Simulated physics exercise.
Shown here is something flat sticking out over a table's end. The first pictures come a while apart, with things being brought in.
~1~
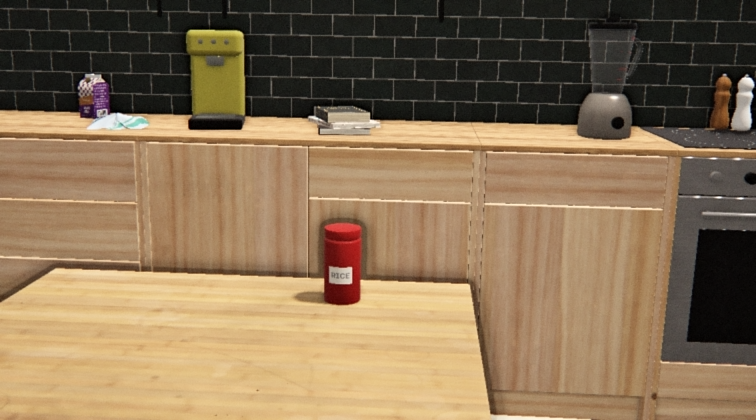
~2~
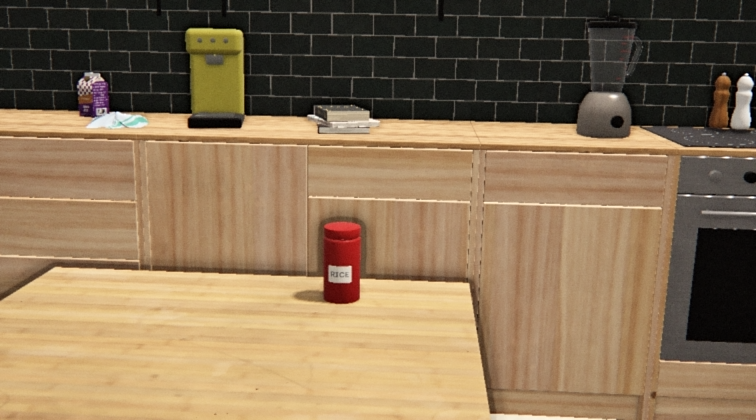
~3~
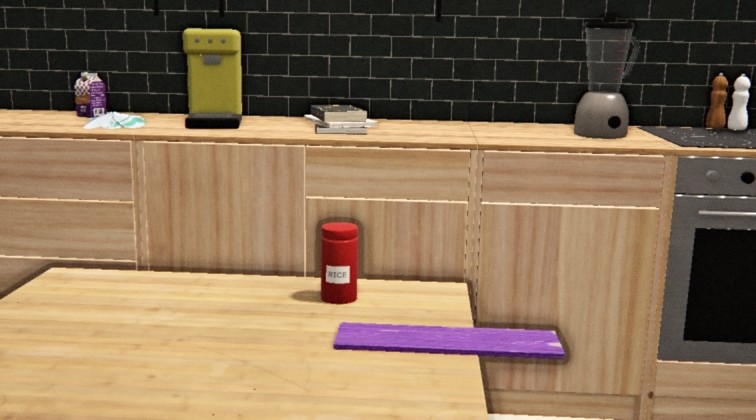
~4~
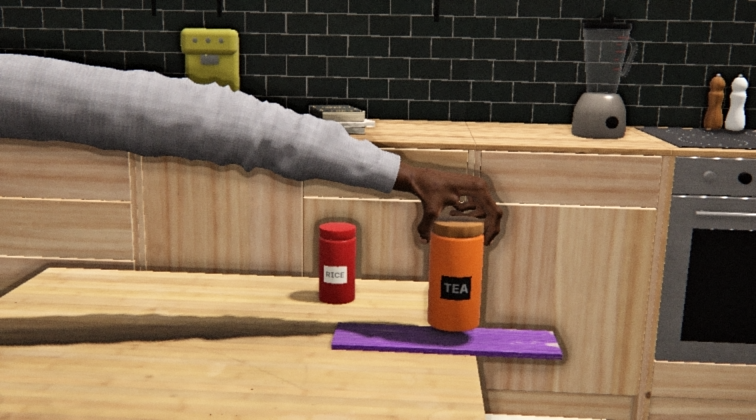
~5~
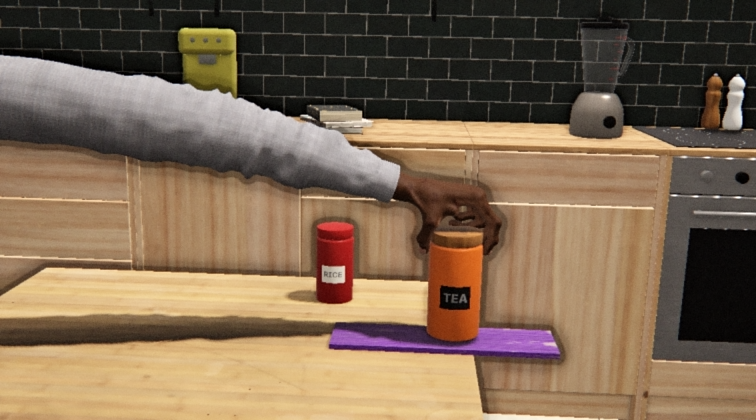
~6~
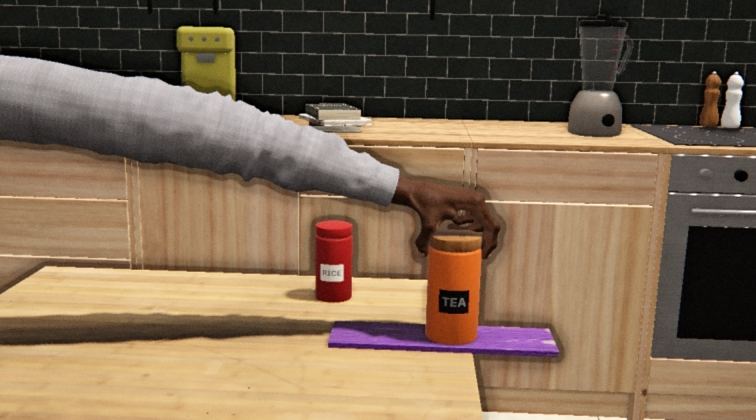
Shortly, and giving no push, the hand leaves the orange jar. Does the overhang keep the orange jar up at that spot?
Yes, remains on the table.
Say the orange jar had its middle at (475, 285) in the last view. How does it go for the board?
It remains balanced.
Then, 0.30 s after the last picture, nothing has stirred.
Then, 0.70 s after the last picture, orange jar resting near (453, 286).
At rest, all 3 in place. Seen from the same camera at the end, orange jar near (453, 286). The board keeps its balance.
